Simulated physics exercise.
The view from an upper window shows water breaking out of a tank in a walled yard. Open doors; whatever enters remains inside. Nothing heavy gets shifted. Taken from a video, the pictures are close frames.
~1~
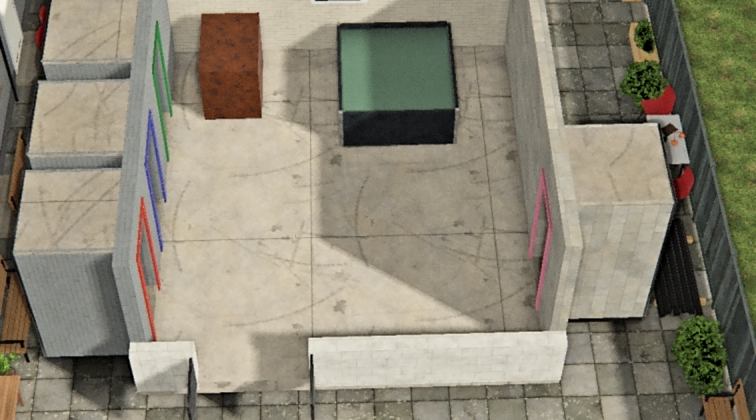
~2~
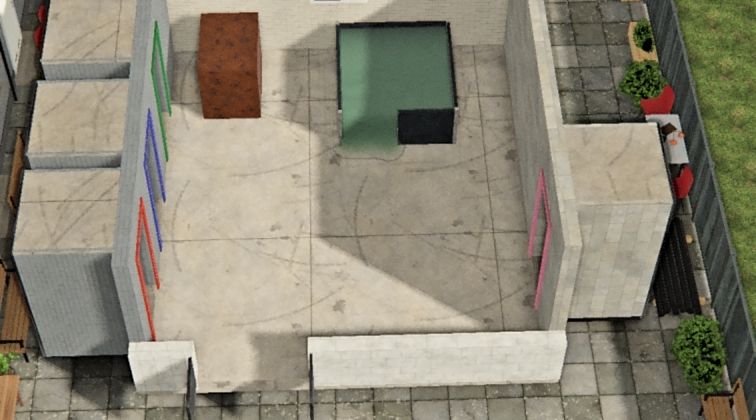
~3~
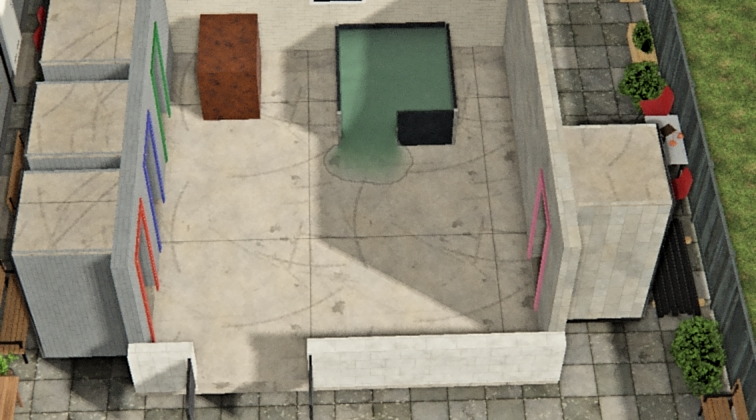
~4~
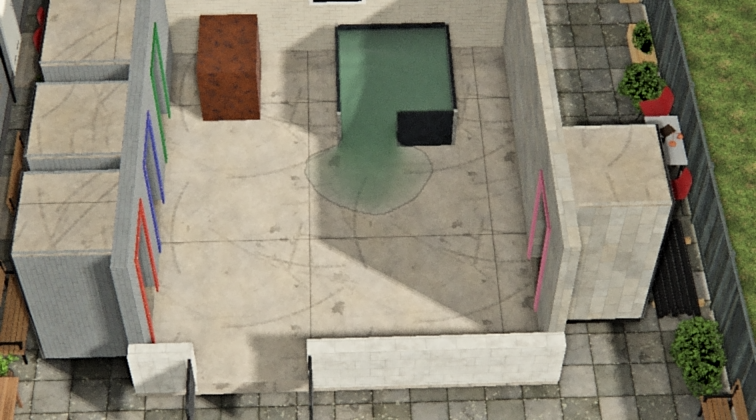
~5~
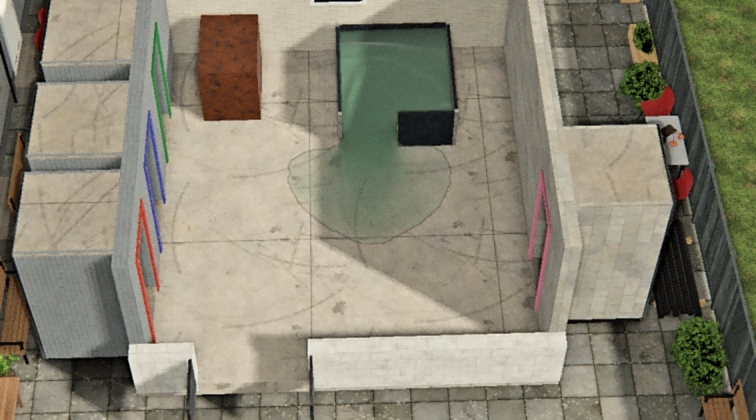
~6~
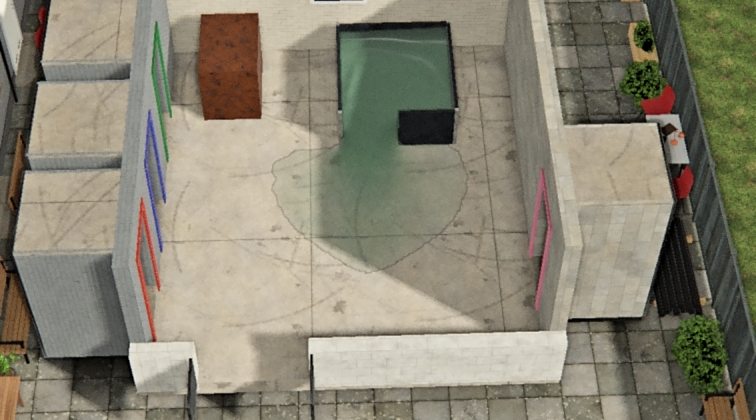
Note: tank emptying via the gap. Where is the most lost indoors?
Through the pink door.
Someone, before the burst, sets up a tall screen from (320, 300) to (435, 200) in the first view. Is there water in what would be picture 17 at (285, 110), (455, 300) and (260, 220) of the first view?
The first is still bare, the second still bare, the third soaked.
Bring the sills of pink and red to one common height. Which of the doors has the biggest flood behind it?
That would be the red door, I reckon.
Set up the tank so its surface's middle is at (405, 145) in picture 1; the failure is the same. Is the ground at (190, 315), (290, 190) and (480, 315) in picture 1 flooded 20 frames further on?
In order: Reached, unreached, reached.
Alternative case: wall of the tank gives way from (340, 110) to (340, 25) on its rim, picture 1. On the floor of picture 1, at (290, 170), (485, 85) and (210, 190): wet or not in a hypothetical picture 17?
Soaked, untouched, soaked.
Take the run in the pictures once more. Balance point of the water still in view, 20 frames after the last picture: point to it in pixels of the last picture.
The water's middle lies around (378, 203).
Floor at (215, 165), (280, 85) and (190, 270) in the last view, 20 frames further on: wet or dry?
The first spot is spared, the second spared and the third swamped.
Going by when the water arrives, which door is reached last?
It's the green one.
A moment on, water covers 40 % of the floor; pink door not reached, blue door not reached, red door not reached, green door not reached.
Next, water covers 60 % of the floor; pink door wet at the sill, nothing in, blue door wet at the sill, nothing in, red door wet at the sill, nothing in, green door not reached.
Then, water covers 60 % of the floor; pink door a trickle in, blue door wet at the sill, nothing in, red door wet at the sill, nothing in, green door not reached.
Later, water covers 70 % of the floor; pink door some in, blue door wet at the sill, nothing in, red door wet at the sill, nothing in, green door not reached.
In the end, water covers 85 % of the floor; pink door some in, blue door wet at the sill, nothing in, red door wet at the sill, nothing in, green door wet at the sill, nothing in; the pink door has let in the most.
